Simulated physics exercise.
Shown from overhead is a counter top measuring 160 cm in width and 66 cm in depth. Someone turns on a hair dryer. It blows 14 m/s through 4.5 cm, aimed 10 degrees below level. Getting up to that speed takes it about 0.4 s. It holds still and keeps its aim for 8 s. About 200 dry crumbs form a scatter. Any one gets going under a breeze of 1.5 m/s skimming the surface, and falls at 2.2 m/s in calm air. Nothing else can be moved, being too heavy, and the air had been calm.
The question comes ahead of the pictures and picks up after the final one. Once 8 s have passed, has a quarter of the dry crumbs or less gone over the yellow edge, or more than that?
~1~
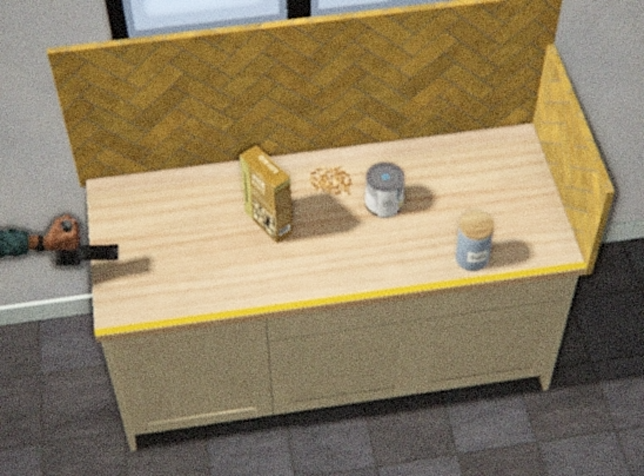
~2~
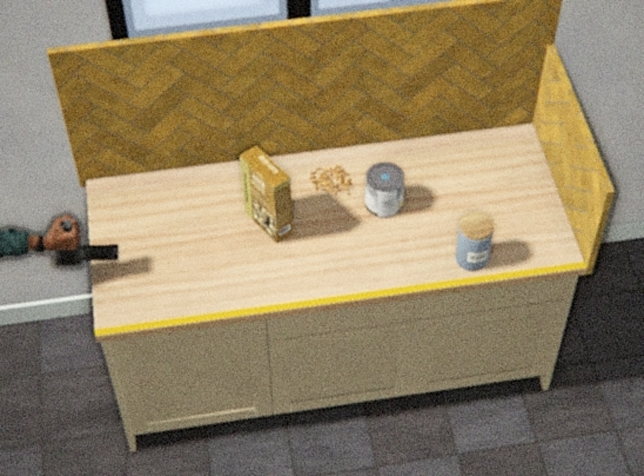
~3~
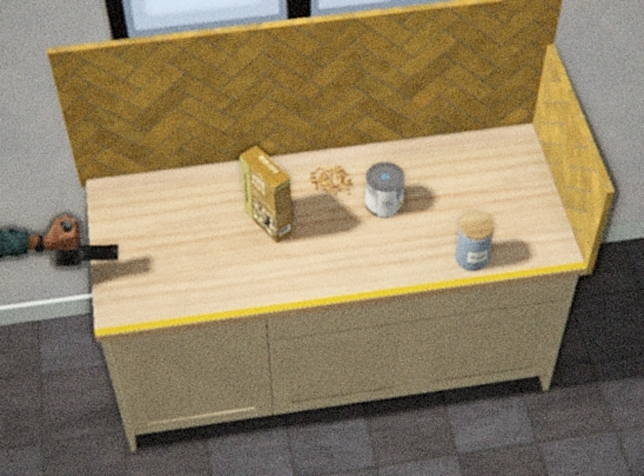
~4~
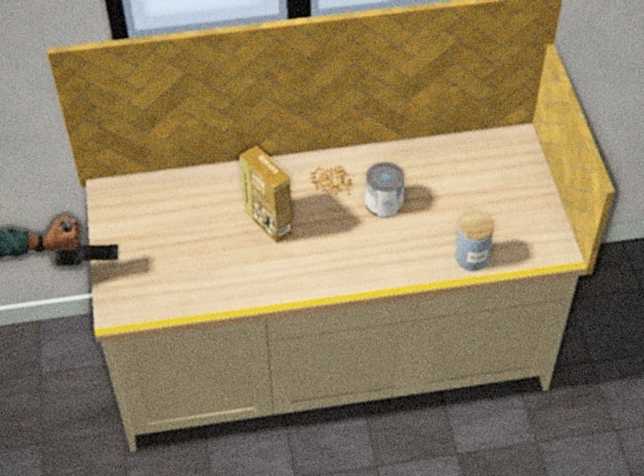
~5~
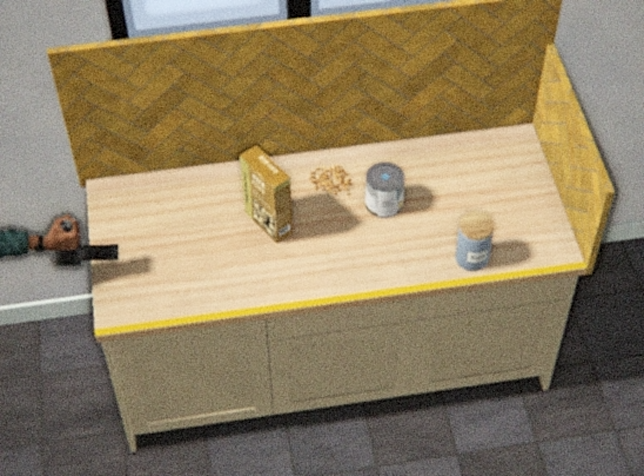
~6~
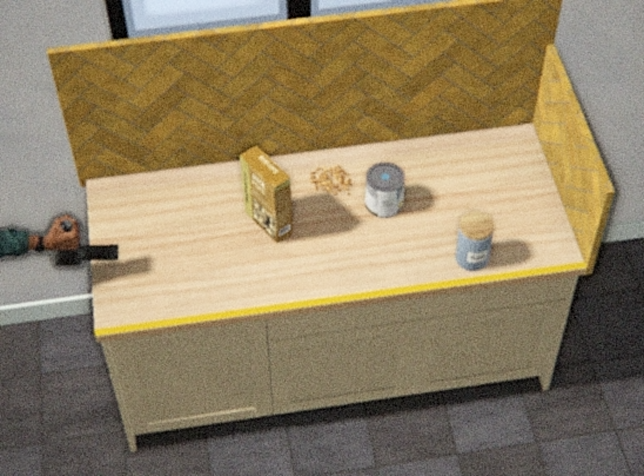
The quarter mark is not passed.
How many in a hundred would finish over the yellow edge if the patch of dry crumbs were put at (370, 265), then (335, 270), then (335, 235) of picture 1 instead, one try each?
In turn: 90 per cent, 90 per cent, 15 per cent.
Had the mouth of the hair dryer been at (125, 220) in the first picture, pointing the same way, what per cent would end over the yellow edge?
Result: Approx. 0 %.
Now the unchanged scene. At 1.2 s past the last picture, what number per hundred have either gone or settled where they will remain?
Estimate: Close to 90 %.
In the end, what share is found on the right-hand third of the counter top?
Roughly 0 in a hundred.
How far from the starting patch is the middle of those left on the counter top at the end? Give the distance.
About 0 centimetres.
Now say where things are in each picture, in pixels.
The middle of the dry crumbs is near (329, 182), none has stirred yet and the mouth of the hair dryer is at (118, 252), in the first picture.
The middle of the dry crumbs is near (329, 181), none has stirred yet and the yellow edge is centred on (346, 301), in the second picture.
The middle of the dry crumbs is near (329, 181), none has stirred yet, the top of a tin is at (385, 176) and the top of a carton is at (265, 166), in the third picture.
The middle of the dry crumbs is near (329, 181) and none has stirred yet, in the fourth picture.
The middle of the dry crumbs is near (329, 181) and none has stirred yet, in the fifth picture.
The middle of the dry crumbs is near (329, 181) and none has stirred yet, in the sixth picture.
Then, 1.2 s after the last picture, 6 % are on the move or not yet settled, 0 % are over the yellow edge; the middle of those still in play is near (329, 181).
Then, 2.2 s after the last picture, 6 % are on the move or not yet settled, 0 % are over the yellow edge; the middle of those still in play is near (329, 181).
Then, 4.0 s after the last picture, 4 % are on the move or not yet settled, 0 % are over the yellow edge; the middle of those still in play is near (331, 182).
Then, 7.6 s after the last picture, at the end, 0 % are over the yellow edge; the middle of those still in play is near (331, 182).
